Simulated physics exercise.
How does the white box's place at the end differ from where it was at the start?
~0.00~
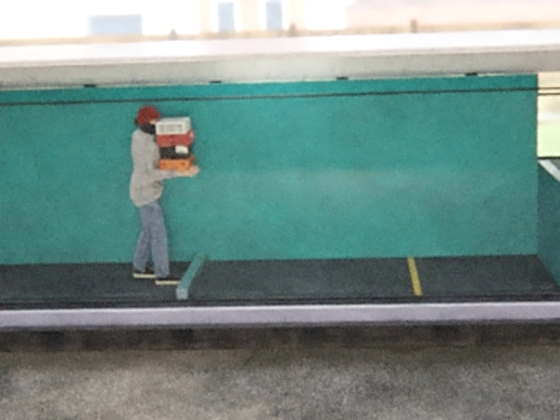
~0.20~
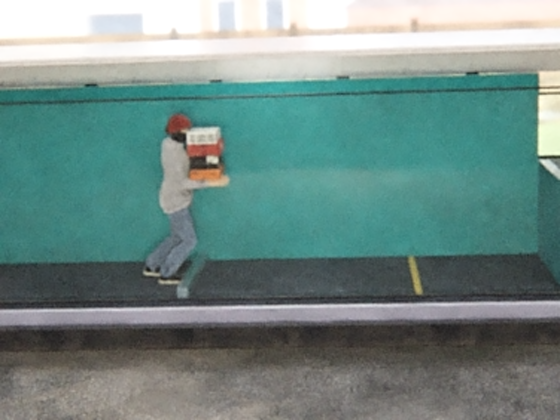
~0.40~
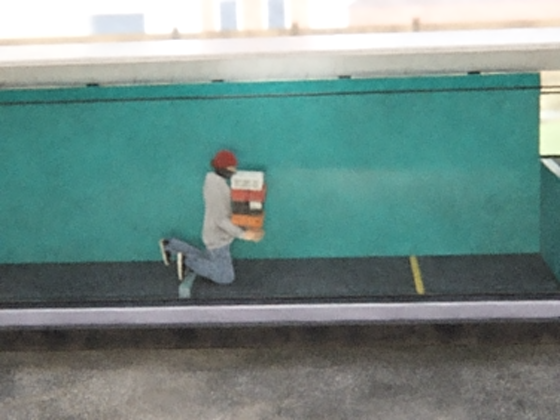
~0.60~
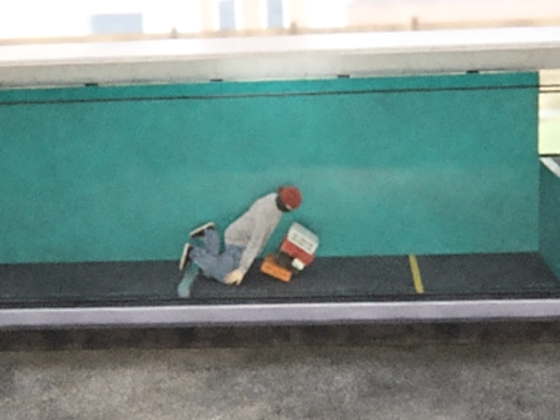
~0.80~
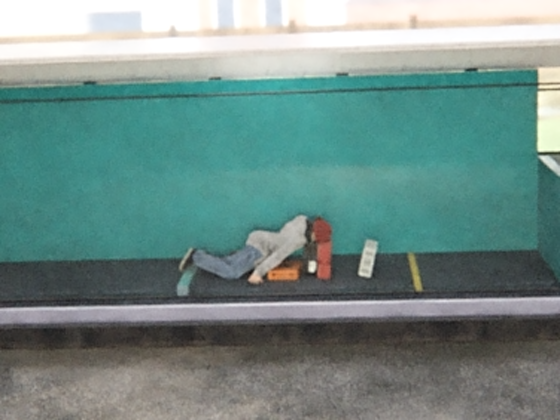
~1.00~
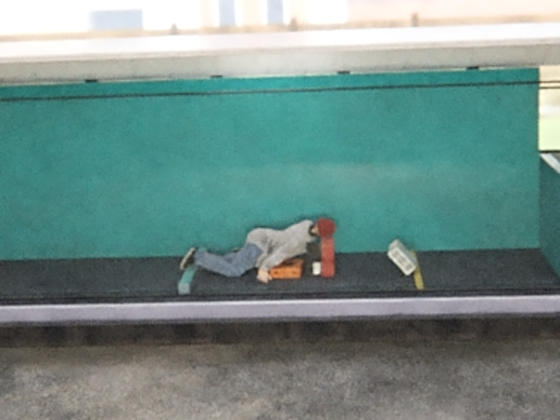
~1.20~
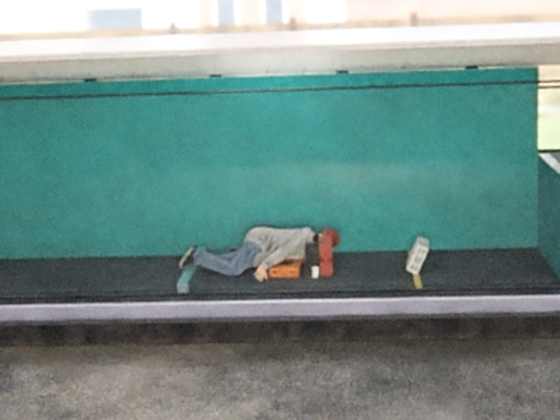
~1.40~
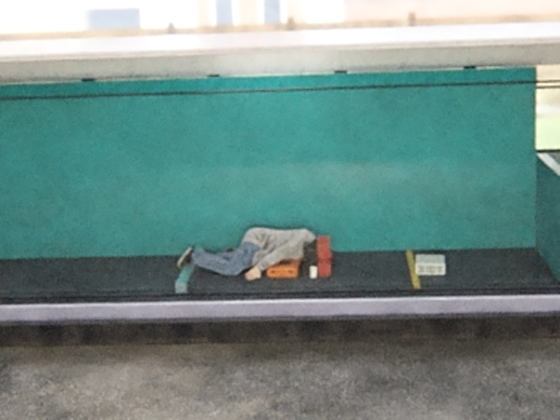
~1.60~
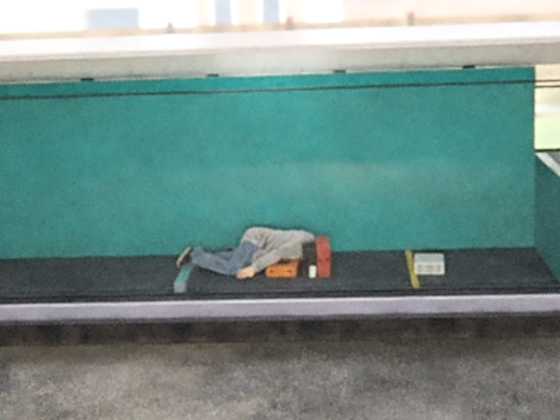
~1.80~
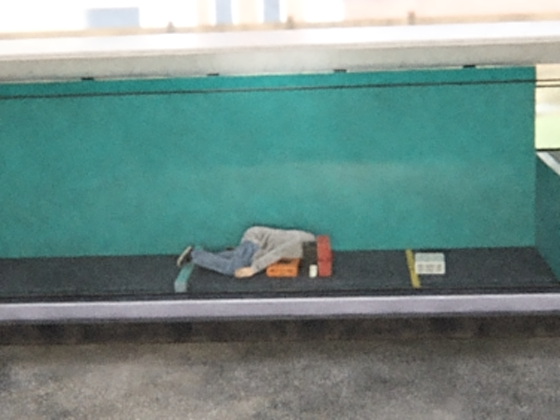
At the start it was on top of the stack in the person's arms, toward the left. At the end it lay on the dark floor far to the right, just past the yellow line.
